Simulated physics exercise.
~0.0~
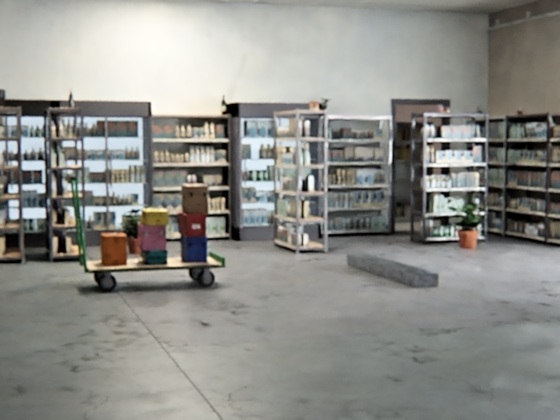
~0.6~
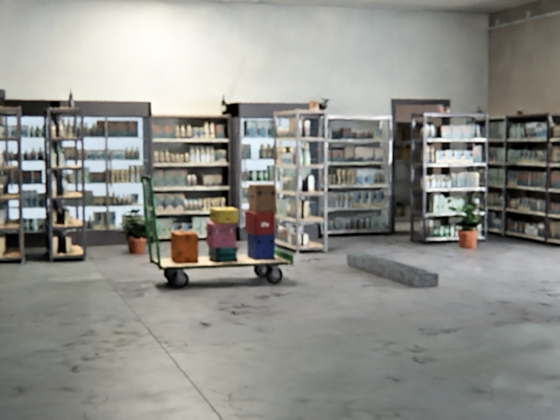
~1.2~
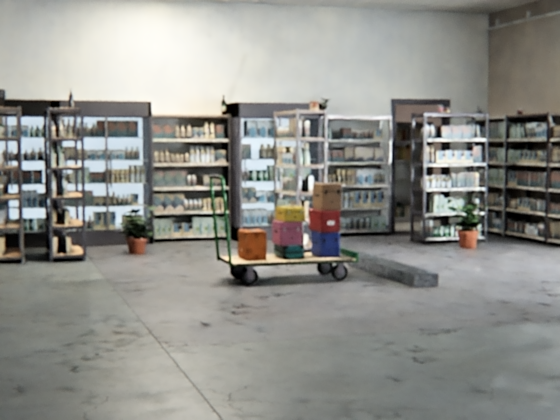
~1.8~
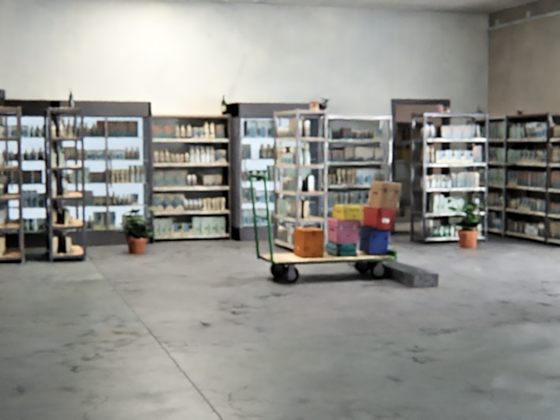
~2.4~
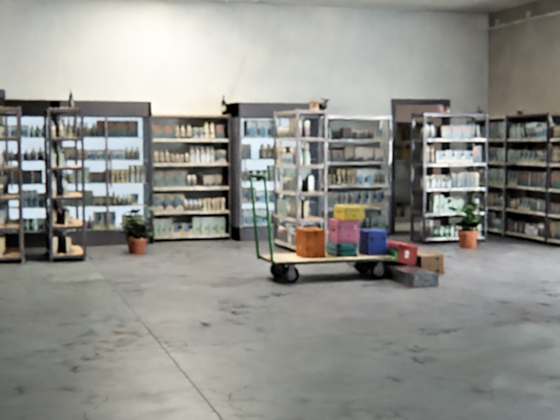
In a large room with a concrete floor and shelves of bottles and boxes along the walls, a flat trolley with a green handle rolls to the right, carrying a small load of colourful boxes. No one is pushing it as it nears a low grey beam lying on the floor. The trolley reaches the beam and stops, and the brown and red boxes at the front shift forward. Both go over the front edge, the brown one ending on its side by the beam with the red one beside it. The orange, yellow, pink and blue boxes remain aboard the halted trolley.
